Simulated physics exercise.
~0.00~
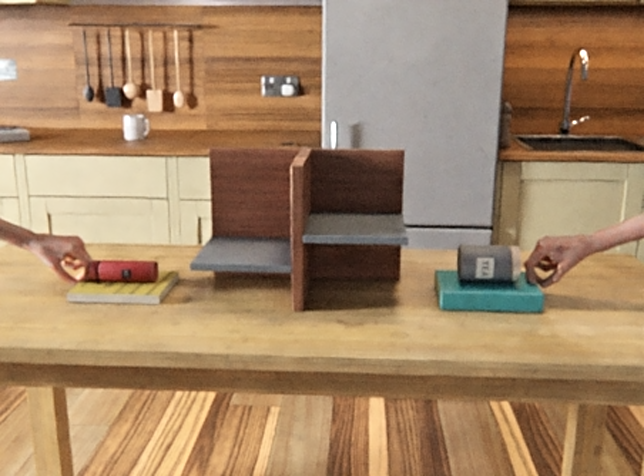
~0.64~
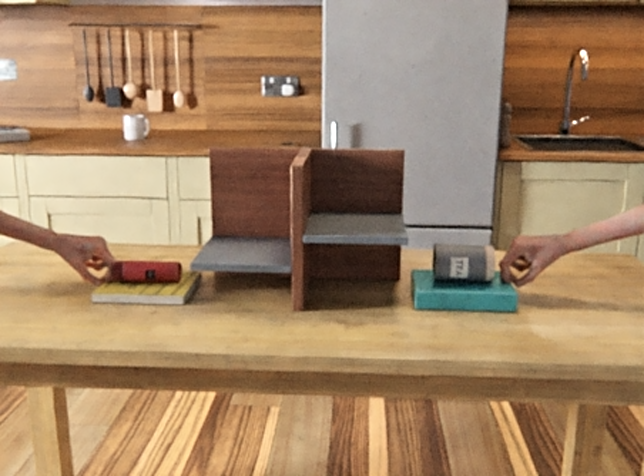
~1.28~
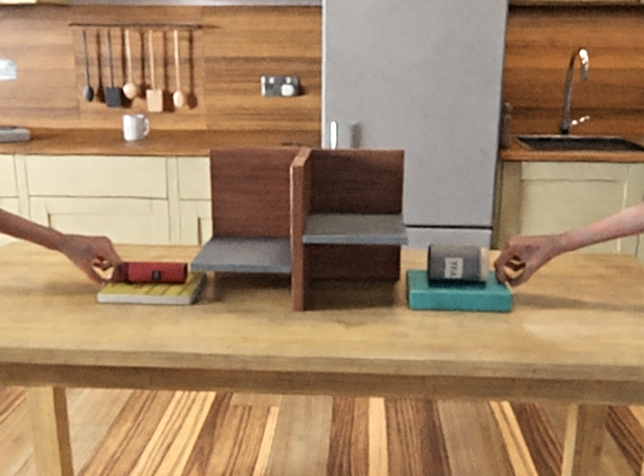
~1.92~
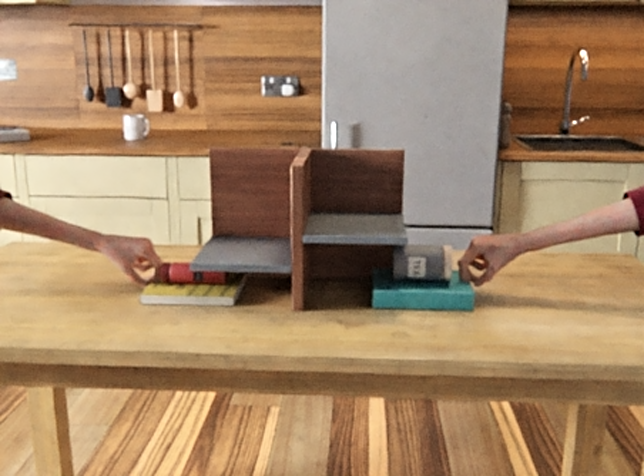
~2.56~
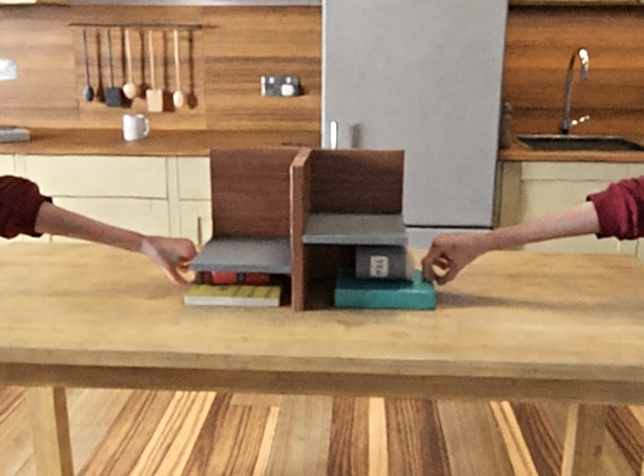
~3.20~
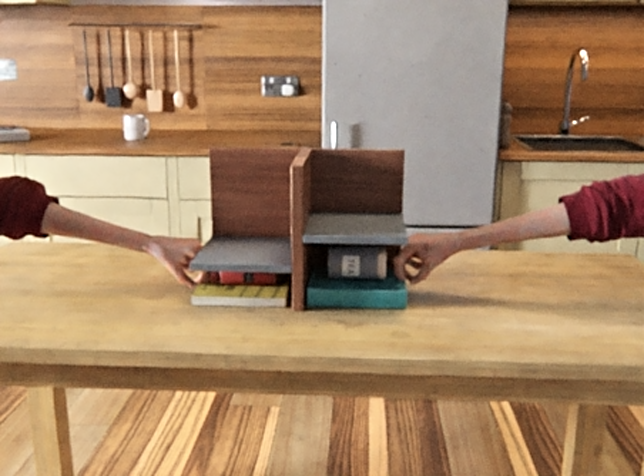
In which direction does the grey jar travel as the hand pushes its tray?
The grey jar moves to the left, riding on the turquoise tray until it is under the shelf on the right side of the rack.
